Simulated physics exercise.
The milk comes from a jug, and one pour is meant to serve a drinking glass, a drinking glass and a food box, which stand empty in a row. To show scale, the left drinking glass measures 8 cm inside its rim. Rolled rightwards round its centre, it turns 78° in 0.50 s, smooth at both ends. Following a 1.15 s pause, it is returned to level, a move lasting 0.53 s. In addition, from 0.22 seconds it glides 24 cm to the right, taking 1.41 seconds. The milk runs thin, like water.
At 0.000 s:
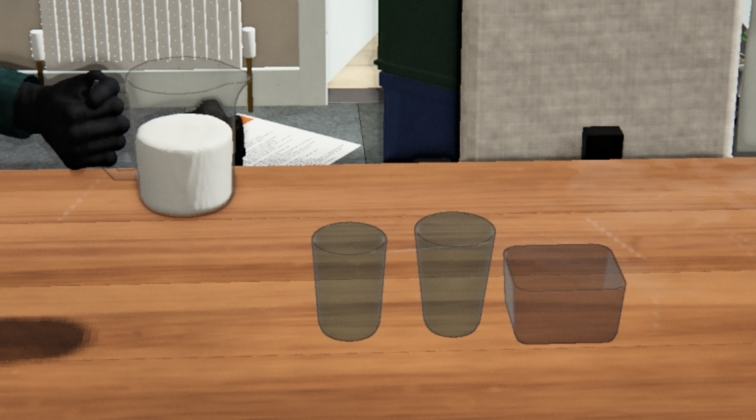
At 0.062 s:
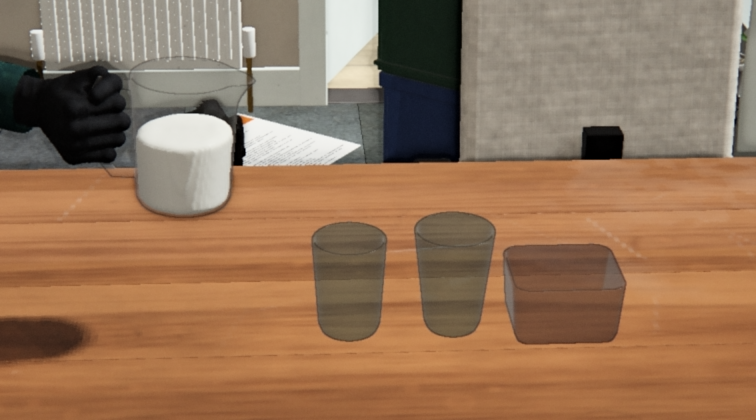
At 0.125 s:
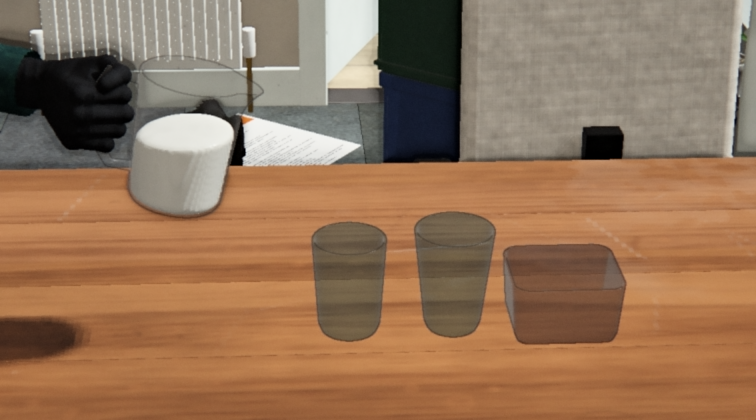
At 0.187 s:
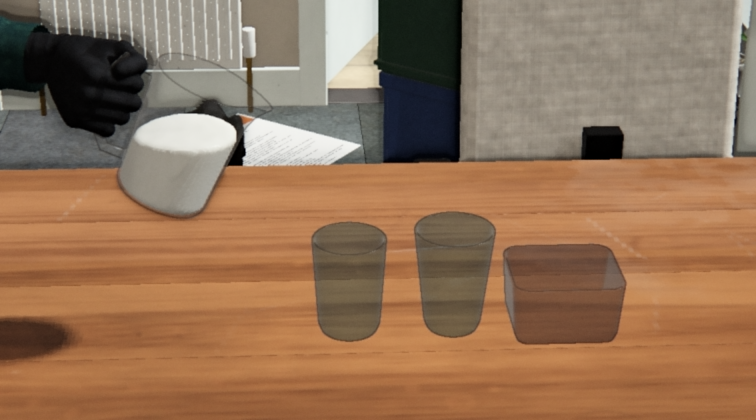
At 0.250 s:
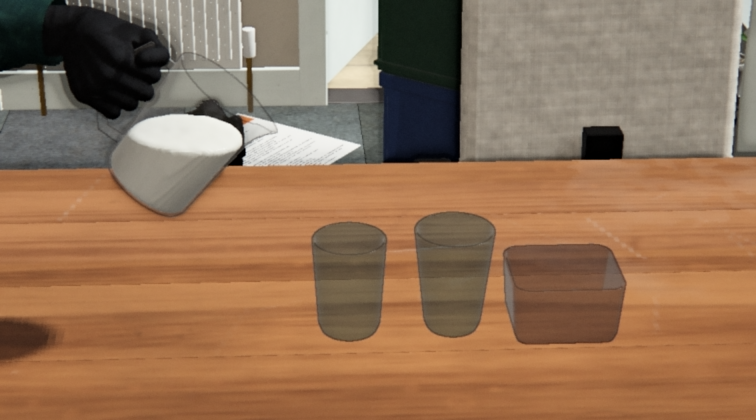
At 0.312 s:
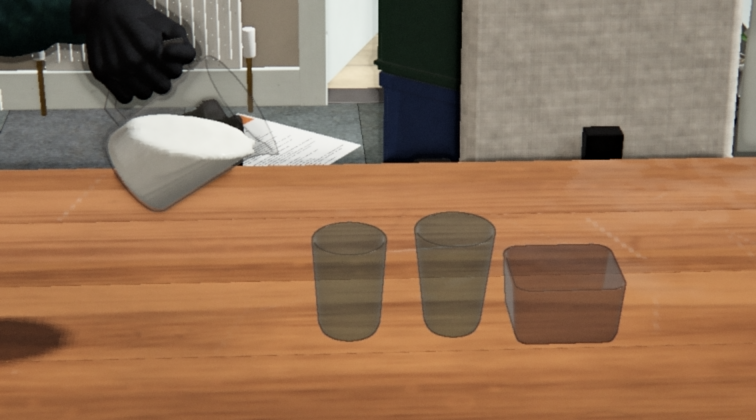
A jug of white milk tilting steadily rightwards beside a black-gloved hand, above a wooden table with two empty glasses and a box.
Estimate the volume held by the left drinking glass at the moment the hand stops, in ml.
Roughly 130 ml.
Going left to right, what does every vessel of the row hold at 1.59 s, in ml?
About 130 ml in the left, 100 ml in the middle and 40 ml in the right.
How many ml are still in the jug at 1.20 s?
Some 170 ml are still held at that time.
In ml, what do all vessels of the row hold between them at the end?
Some 300 ml.
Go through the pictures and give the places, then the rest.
The first picture shows tilt 0°; pouring edge (252, 76); surface from (146, 129) to (220, 127); the left drinking glass's rim runs from (313, 241) to (386, 239); the middle drinking glass's rim runs from (416, 232) to (494, 230); the right food box's rim runs from (509, 270) to (618, 268).
The second picture shows tilt 3°; pouring edge (255, 79); surface from (146, 130) to (221, 126).
The third picture shows tilt 11°; pouring edge (264, 90); surface from (144, 132) to (227, 128).
The fourth picture shows tilt 24°; pouring edge (273, 108); surface from (137, 134) to (226, 128).
The fifth picture shows tilt 39°; pouring edge (279, 130); surface from (124, 144) to (231, 133).
The sixth picture shows tilt 54°; pouring edge (280, 152); surface from (119, 132) to (243, 140).
By 0.82 s the tilt is 78° and from the left they hold 125 ml, 0 ml, 0 ml, the jug 275 ml, and 15 ml is on the table top.
By 1.20 s the tilt is 78° and from the left they hold 135 ml, 80 ml, 0 ml, the jug 170 ml, and 170 ml is on the table top.
By 1.59 s the tilt is 78° and from the left they hold 135 ml, 105 ml, 35 ml, the jug 110 ml, and 170 ml is on the table top.
By 2.02 s the tilt is 16° and from the left they hold 135 ml, 105 ml, 65 ml, the jug 90 ml, and 180 ml is on the table top.
At rest from the left they hold 135 ml, 105 ml, 65 ml, the jug 90 ml, and 180 ml is on the table top.
